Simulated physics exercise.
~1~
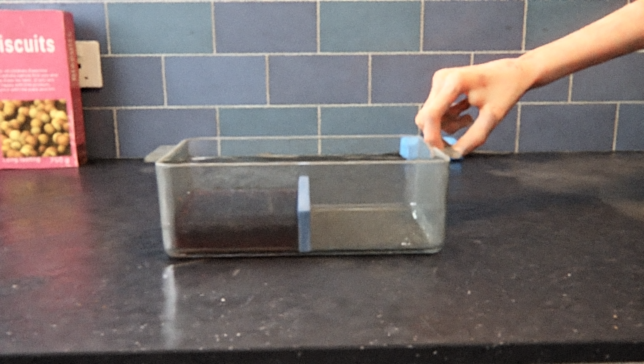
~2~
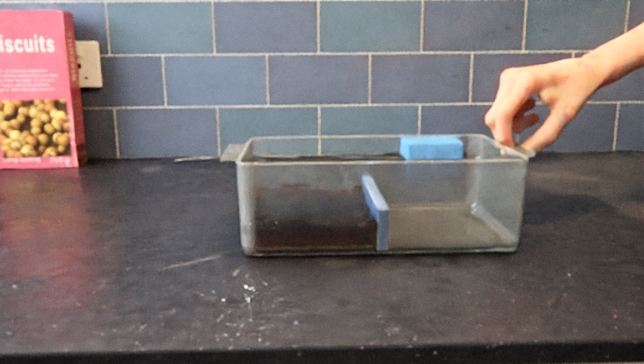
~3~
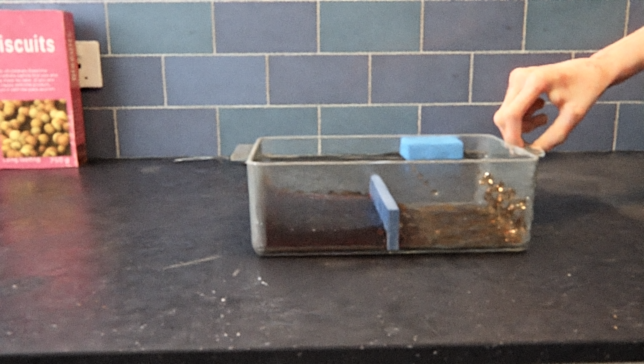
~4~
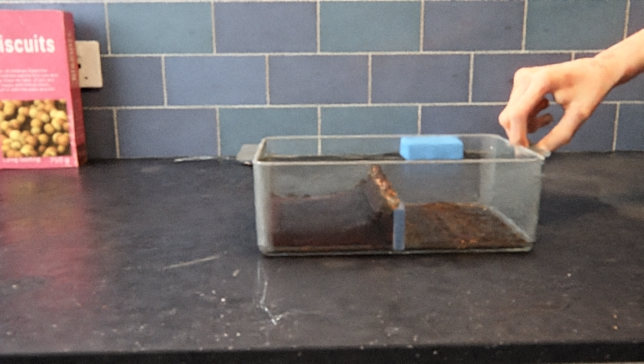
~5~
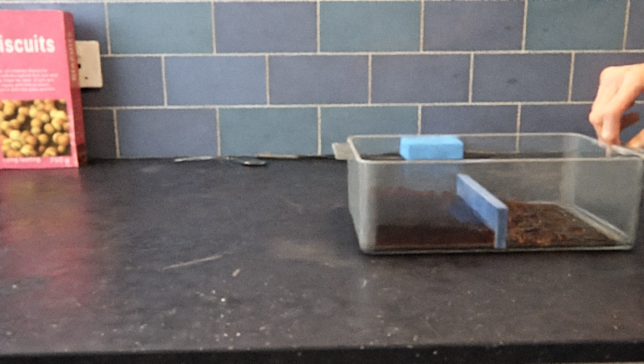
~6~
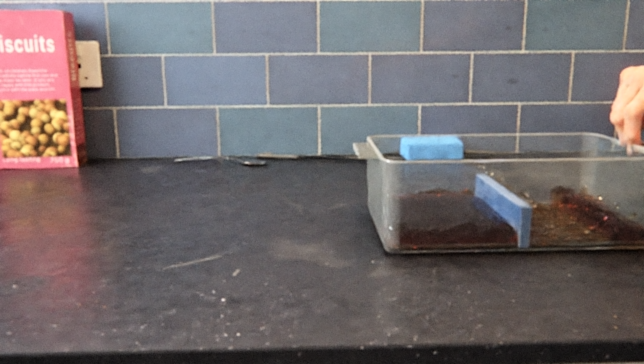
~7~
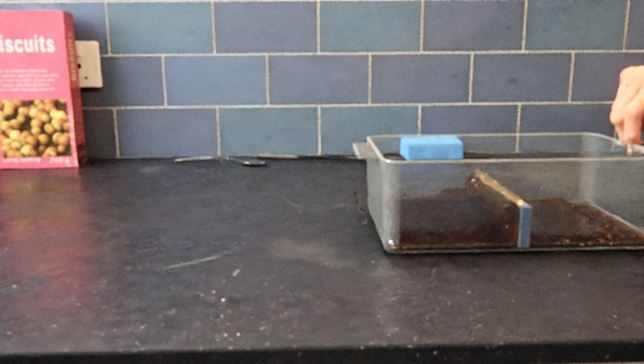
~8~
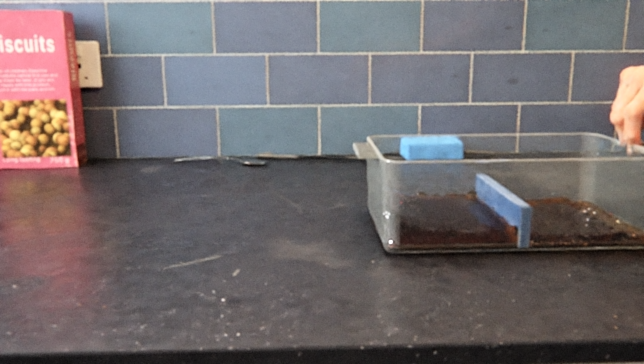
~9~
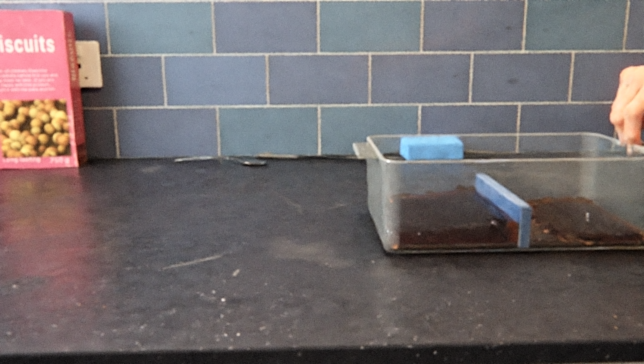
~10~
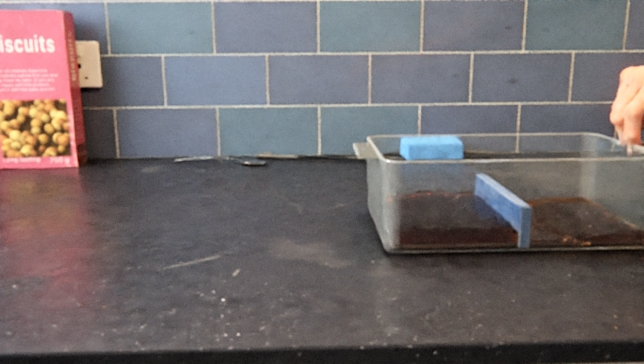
We see a hand pull a clear oblong tub with a blue divider rightward along a dark countertop in two moves, as dark liquid from the left side sloshes over the divider, splashes against the right end and settles on both sides.
